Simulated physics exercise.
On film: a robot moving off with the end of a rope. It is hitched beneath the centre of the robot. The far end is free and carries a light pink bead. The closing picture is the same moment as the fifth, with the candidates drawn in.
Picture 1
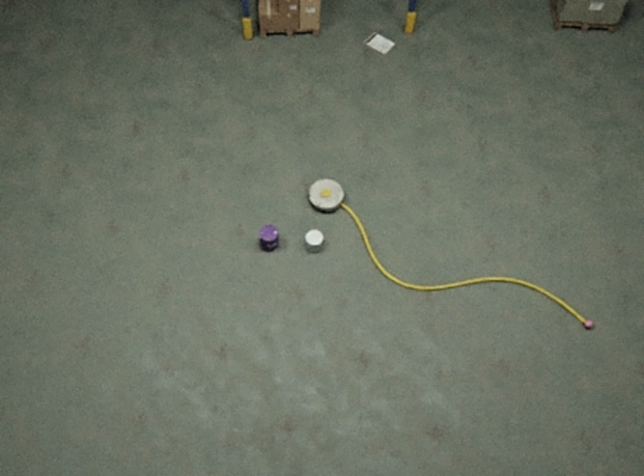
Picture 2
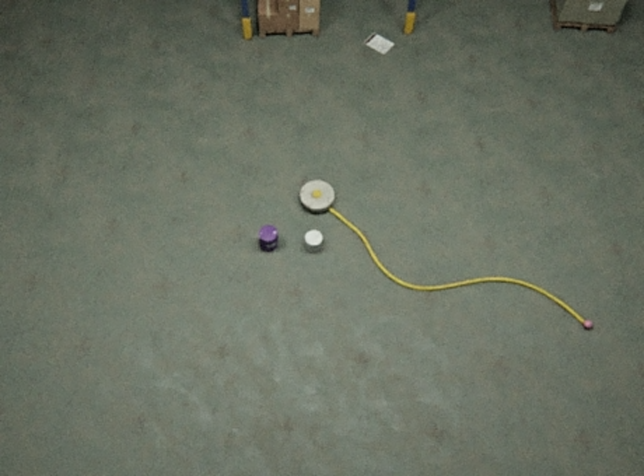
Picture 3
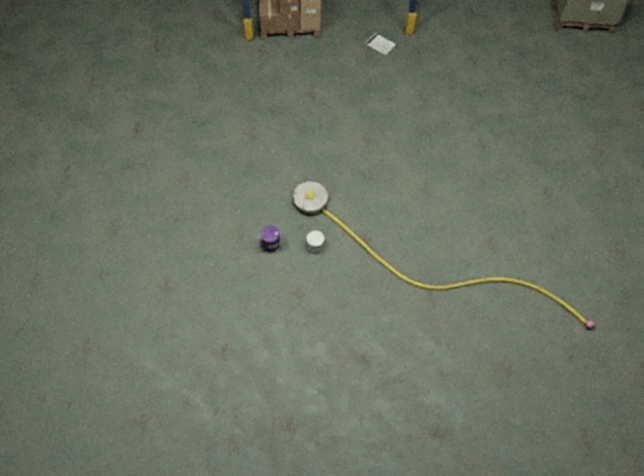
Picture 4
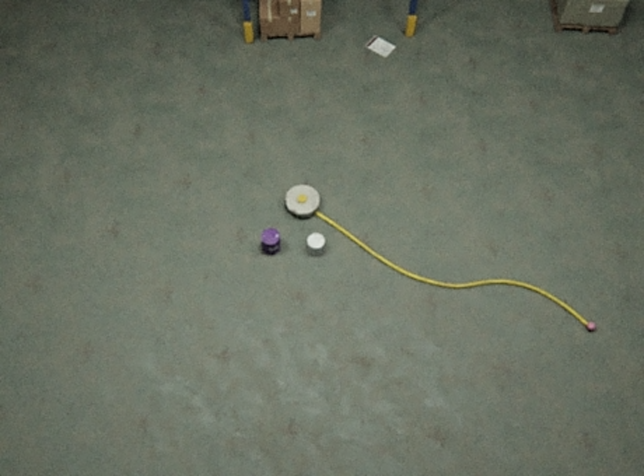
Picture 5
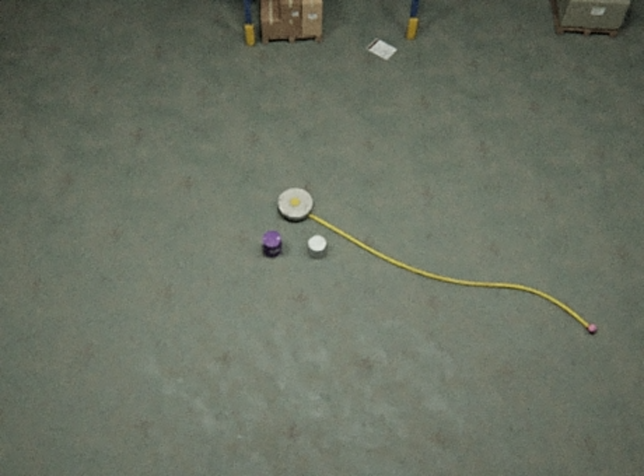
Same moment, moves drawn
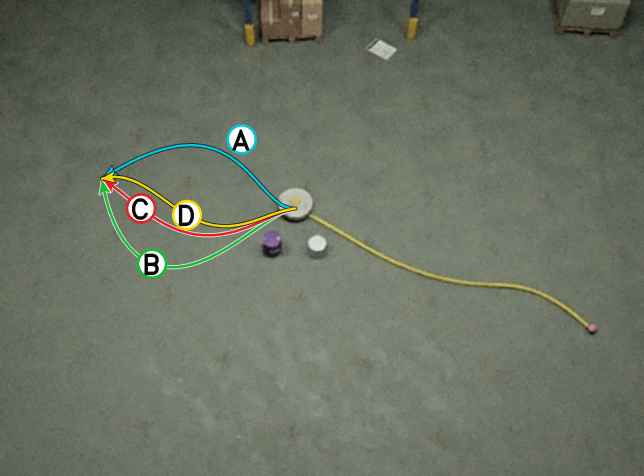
A round, pale robot with a yellow centre trails a long yellow rope across a grey-green warehouse floor, seen from high above, with boxes and blue-and-yellow posts along the top edge. A purple keg and a small white pot stand just below it, and the rope curves rightward to a pink bead. The robot glides a short way left, straightening the nearer rope, while the bead barely shifts.
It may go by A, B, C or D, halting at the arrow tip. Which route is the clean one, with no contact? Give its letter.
With A nothing is caught.
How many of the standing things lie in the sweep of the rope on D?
One.
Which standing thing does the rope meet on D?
The white pot.
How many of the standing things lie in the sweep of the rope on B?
In all, two.
On the copy, A from (295, 209) via (214, 149) to (104, 177); B from (295, 209) via (173, 267) to (102, 181); C from (295, 209) via (190, 233) to (104, 180); D from (295, 209) via (190, 217) to (102, 179).
On A. First, robot (236, 158), middle of the rope (364, 232), free end (512, 292).
Then, robot (157, 147), middle of the rope (295, 195), free end (431, 258).
Finally, robot (100, 175), middle of the rope (252, 190), free end (392, 239); nothing has been touched.
By contrast, B meets the purple keg and white pot; C meets the purple keg and white pot; D meets the white pot.
